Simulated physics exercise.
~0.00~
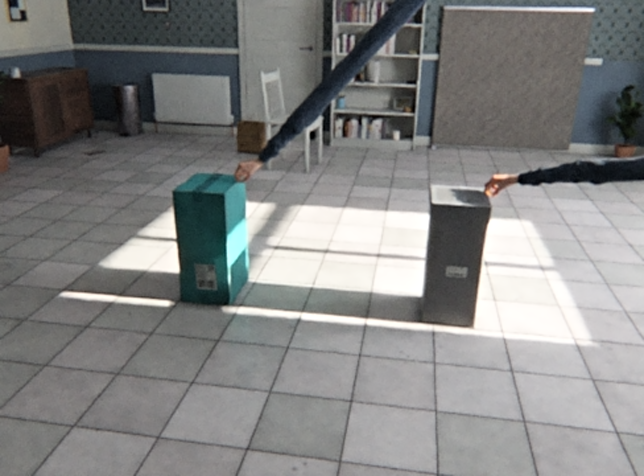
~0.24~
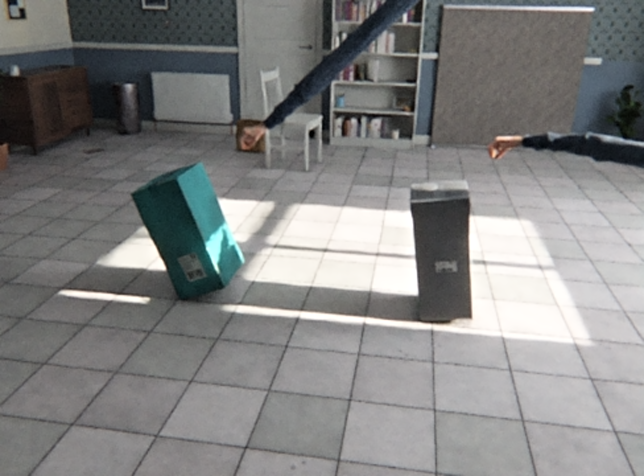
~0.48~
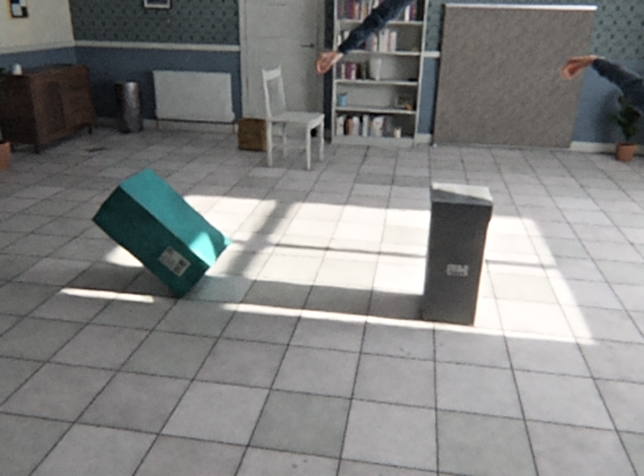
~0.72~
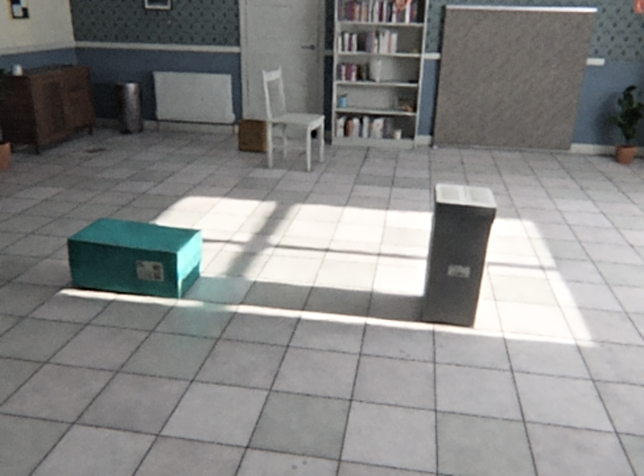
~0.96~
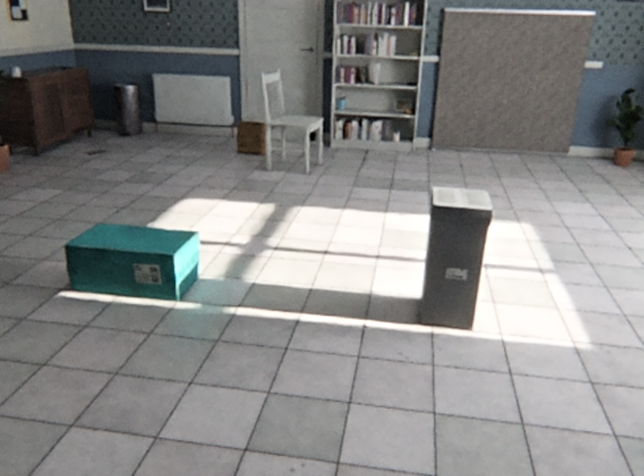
A turquoise parcel tips left onto its side while a pushed grey tote rocks back upright.
